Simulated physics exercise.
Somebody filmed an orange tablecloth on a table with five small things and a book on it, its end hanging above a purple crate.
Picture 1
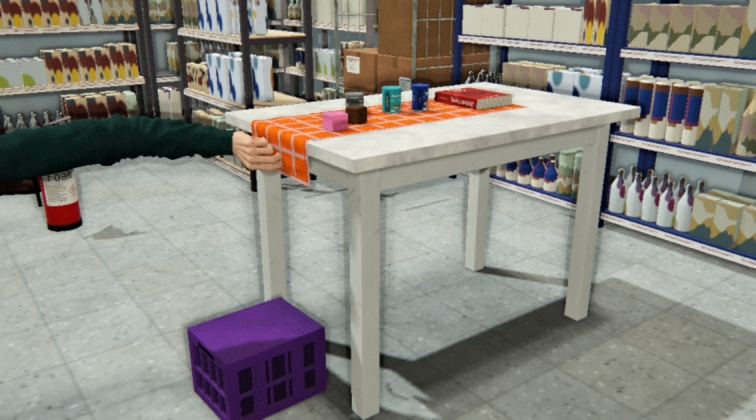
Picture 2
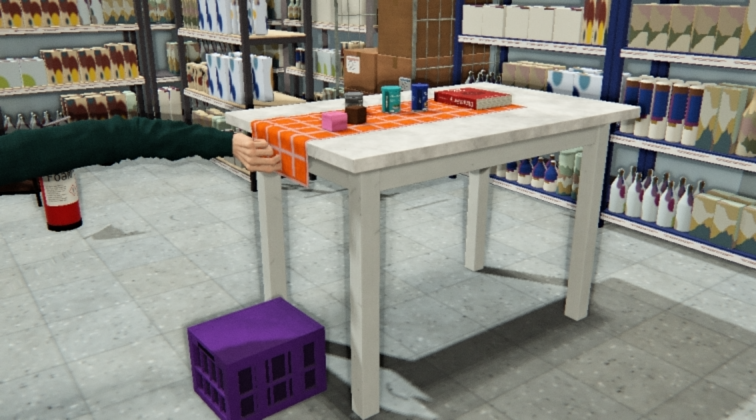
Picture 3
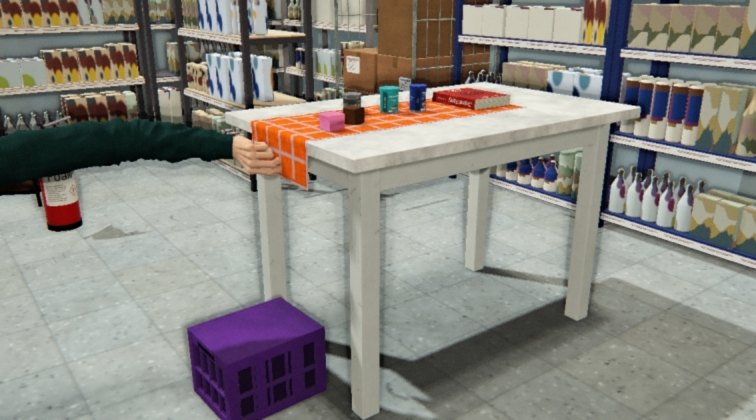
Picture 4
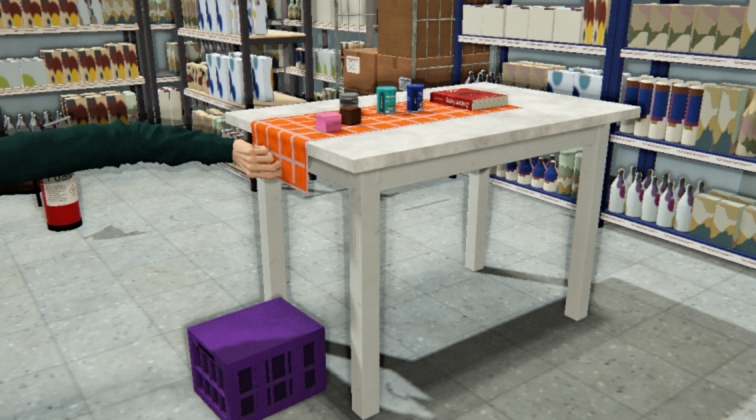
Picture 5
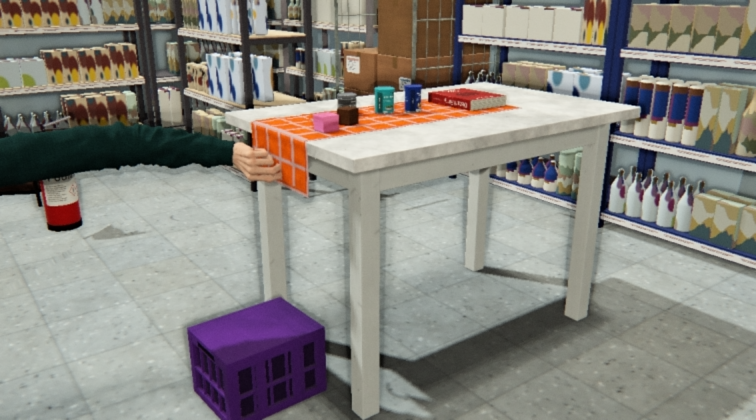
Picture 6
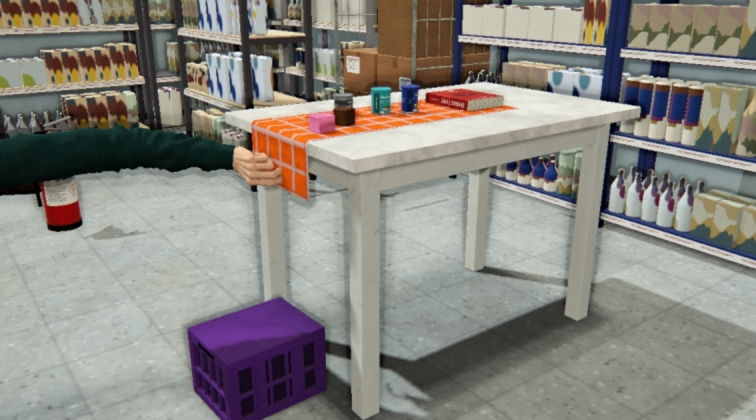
A hand slowly pulling an orange checked tablecloth over a white table's edge, small containers and a red book shifting slightly left.
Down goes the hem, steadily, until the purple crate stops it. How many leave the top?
The count of fallen things is four.
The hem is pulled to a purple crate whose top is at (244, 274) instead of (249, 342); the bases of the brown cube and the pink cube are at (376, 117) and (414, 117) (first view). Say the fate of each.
The brown cube stays on; the pink cube does not fall.
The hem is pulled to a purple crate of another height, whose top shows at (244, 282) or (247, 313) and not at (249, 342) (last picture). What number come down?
It would be 2 and 3.
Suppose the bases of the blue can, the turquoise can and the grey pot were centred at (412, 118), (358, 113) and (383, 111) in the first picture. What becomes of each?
The blue can comes down, the turquoise can drops off, the grey pot goes over.
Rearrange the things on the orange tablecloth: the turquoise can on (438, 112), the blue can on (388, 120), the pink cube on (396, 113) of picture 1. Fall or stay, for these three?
The turquoise can survives, the blue can tumbles off, the pink cube drops off.
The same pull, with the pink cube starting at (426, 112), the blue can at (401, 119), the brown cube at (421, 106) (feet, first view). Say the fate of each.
The pink cube survives; the blue can drops off; the brown cube keeps its place on top.
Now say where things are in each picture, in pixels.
The first picture shows hem (310, 187); pink cube (335, 113); brown cube (356, 107); grey pot (355, 93); turquoise can (392, 87); blue can (420, 85); top of the crate (249, 342).
The second picture shows hem (309, 188); pink cube (334, 113).
The third picture shows hem (308, 191); brown cube (353, 107).
The fourth picture shows hem (308, 195); grey pot (349, 94); top of the crate (249, 342).
The fifth picture shows hem (308, 198); turquoise can (384, 88).
The sixth picture shows hem (310, 202); pink cube (322, 115); brown cube (344, 108); grey pot (343, 95); turquoise can (381, 88); blue can (410, 86).
Early on, hem near (281, 261); pink cube and brown cube gone.
Midway, hem near (282, 305); pink cube, brown cube and grey pot gone.
Finally, hem on the crate; pink cube, brown cube, grey pot and turquoise can gone. It carries off four.
